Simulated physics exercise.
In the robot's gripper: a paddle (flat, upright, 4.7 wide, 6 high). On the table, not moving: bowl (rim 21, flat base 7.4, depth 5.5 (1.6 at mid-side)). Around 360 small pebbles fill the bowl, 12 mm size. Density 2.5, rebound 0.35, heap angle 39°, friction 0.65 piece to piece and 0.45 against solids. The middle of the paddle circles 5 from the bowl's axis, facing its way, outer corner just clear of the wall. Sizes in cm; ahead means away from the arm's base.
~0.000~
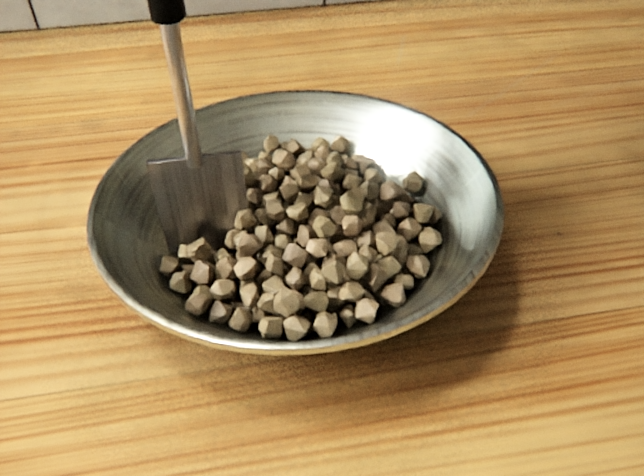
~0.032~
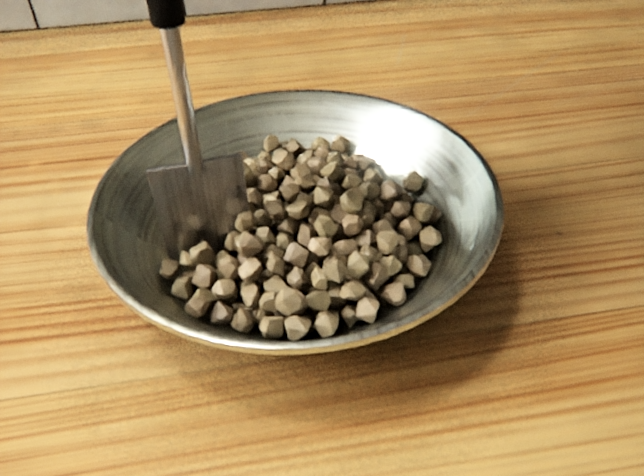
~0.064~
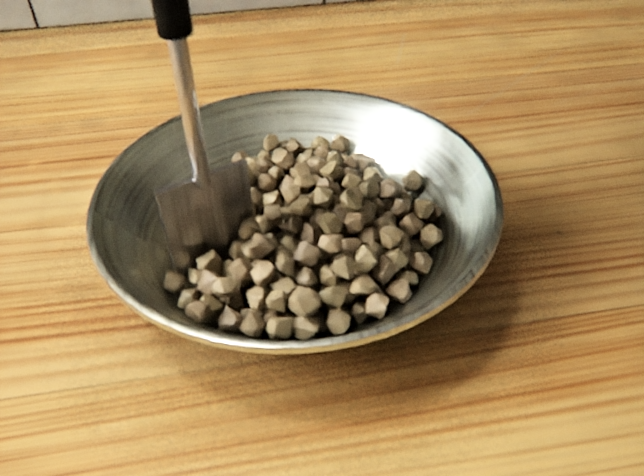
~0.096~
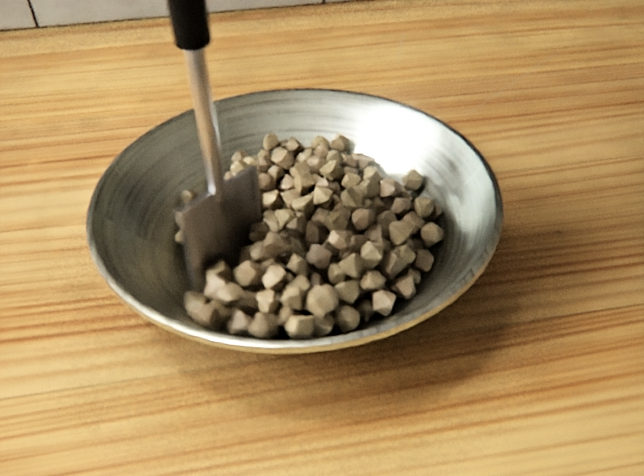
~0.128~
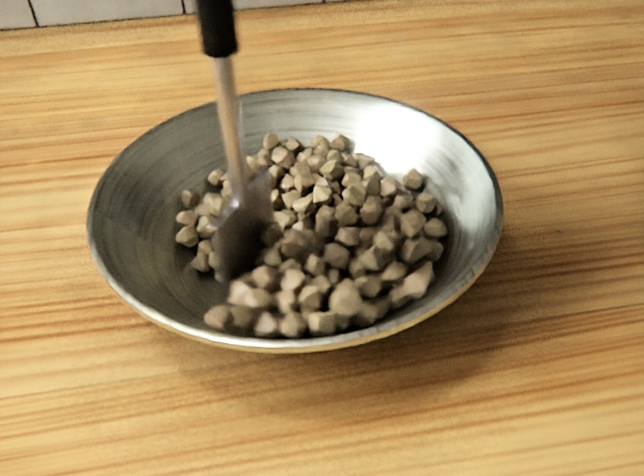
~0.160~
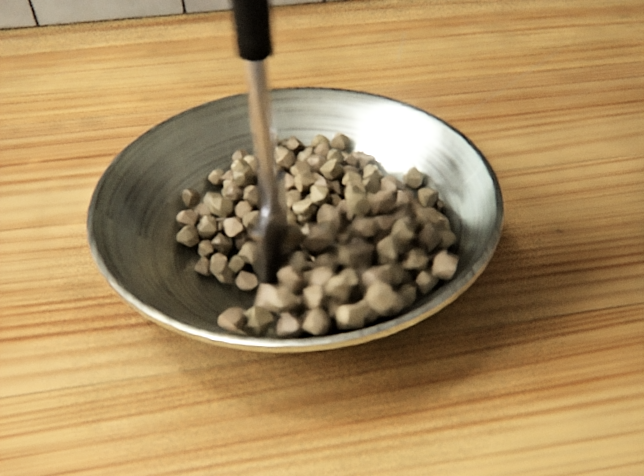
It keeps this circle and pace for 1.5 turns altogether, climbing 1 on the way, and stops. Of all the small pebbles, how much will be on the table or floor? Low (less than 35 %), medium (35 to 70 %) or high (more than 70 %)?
On the table or floor the share is low, less than 35 %.
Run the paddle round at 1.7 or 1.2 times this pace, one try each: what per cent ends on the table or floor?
Some 45 and 30 per cent.
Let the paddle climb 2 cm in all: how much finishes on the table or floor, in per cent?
About 20 per cent.
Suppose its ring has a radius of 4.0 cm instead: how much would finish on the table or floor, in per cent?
It would be near 15 per cent.
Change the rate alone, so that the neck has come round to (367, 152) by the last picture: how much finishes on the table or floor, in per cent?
About 45 per cent.
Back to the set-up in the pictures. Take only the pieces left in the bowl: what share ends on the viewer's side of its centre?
About 45 per cent.
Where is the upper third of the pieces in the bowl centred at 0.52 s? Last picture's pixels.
At about (271, 131).
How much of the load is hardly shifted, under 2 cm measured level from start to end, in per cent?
About 10 per cent.
After 0.52 s, 254° round, highest piece 9 above the table; 308 in the bowl, 38 on the table or floor, 16 in flight or on the tool.
After 0.89 s, 78° round, highest piece 8 above the table; 283 in the bowl, 75 on the table or floor, 4 in flight or on the tool.
After 1.27 s, 180° round, highest piece 5 above the table; 261 in the bowl, 100 on the table or floor, 1 in flight or on the tool.
After 1.97 s, 180° round, highest piece 5 above the table; 261 in the bowl, 101 on the table or floor.
In the end, 261 in the bowl, 101 on the table or floor. That is 28 % on the table or floor.
